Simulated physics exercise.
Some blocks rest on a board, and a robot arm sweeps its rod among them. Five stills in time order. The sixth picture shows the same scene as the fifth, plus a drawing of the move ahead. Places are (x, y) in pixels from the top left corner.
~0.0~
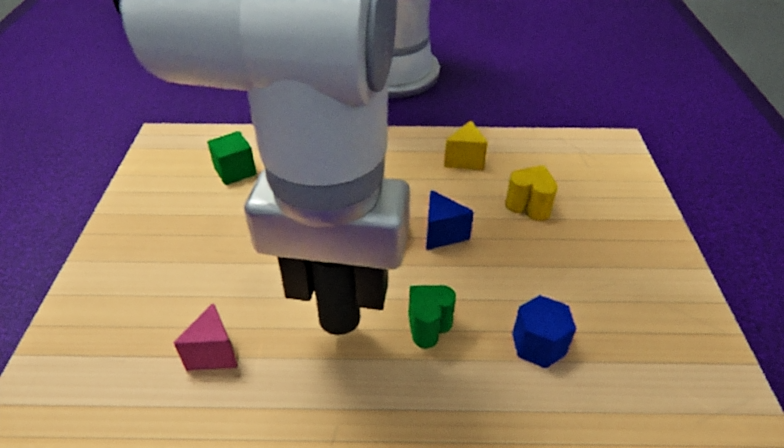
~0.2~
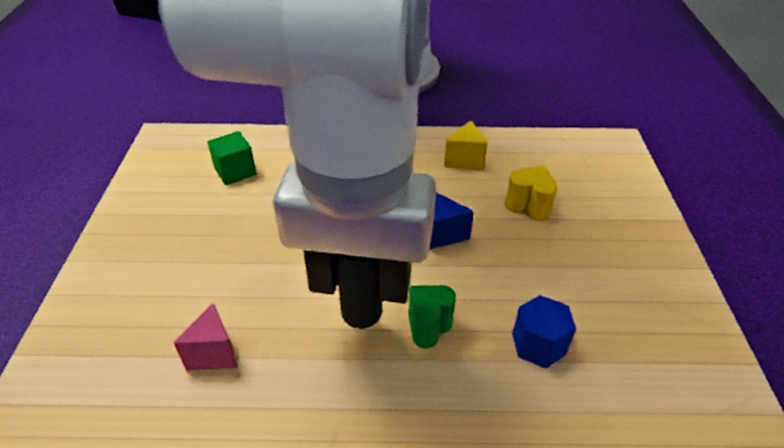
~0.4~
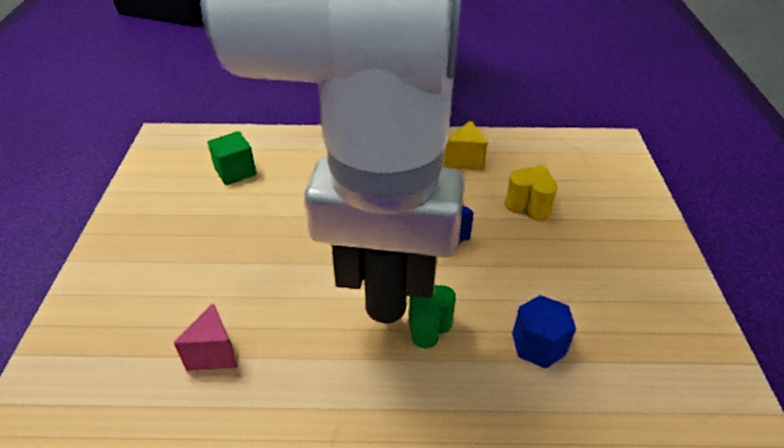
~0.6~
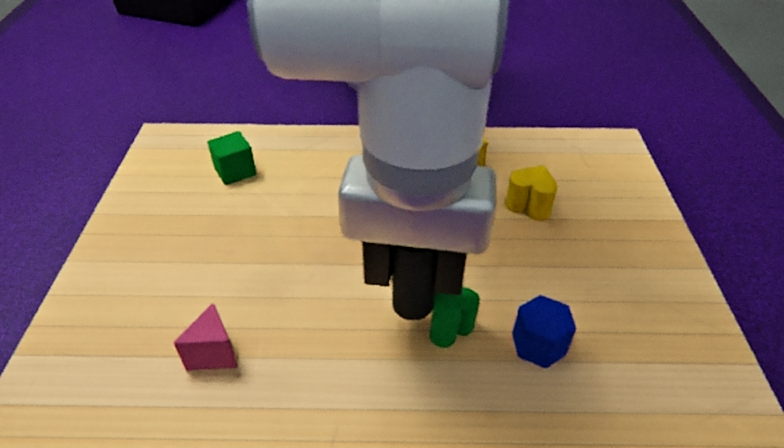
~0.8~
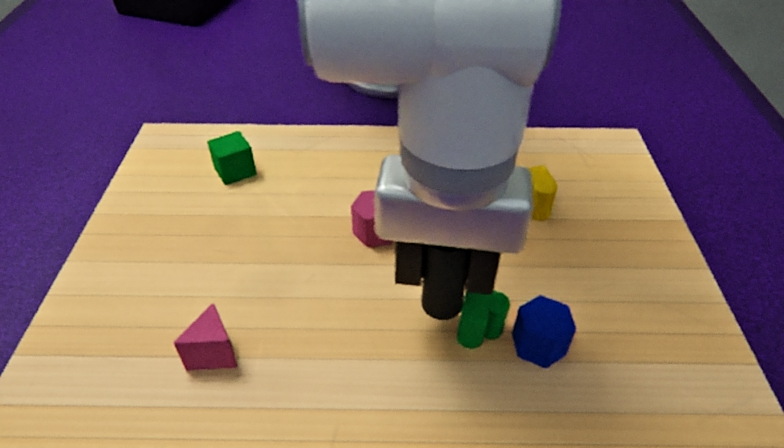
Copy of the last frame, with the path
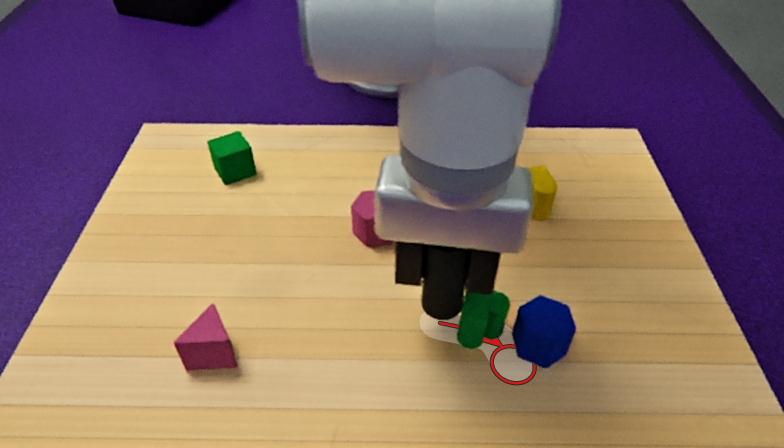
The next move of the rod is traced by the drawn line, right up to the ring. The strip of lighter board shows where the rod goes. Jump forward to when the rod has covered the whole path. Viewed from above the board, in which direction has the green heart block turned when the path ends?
From above, the turn goes anticlockwise.
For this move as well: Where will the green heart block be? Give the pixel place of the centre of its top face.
The middle of its upper face should be somewhere near (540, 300).
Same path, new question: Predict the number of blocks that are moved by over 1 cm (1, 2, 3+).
I count two.
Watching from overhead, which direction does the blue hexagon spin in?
With the clock.
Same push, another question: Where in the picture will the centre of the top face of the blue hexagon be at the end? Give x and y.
I predict (584, 316).
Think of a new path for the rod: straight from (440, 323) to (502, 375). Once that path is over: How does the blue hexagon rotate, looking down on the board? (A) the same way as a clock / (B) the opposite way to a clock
A.
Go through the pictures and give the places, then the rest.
In the first frame, lower end of the rod at (340, 318), tops of blocks, green heart block at (431, 300), blue hexagon at (548, 317).
In the second frame, rod at (362, 312), blocks as before.
In the third frame, rod at (386, 307), blocks as before.
In the fourth frame, rod at (413, 305), green heart block at (453, 301).
In the fifth frame, rod at (442, 304), green heart block at (483, 302), blue hexagon at (548, 317).
The drawn path runs from (440, 323) via (469, 329) and (497, 340), ending at (513, 364).
The first path, step by step. Halfway along, rod at (488, 314); green heart block at (530, 301), turned 30° anticlockwise; blue hexagon at (574, 316), turned 45° clockwise.
At the end, rod at (518, 346); green heart block at (540, 300), turned 40° anticlockwise; blue hexagon at (584, 316), turned 60° clockwise.
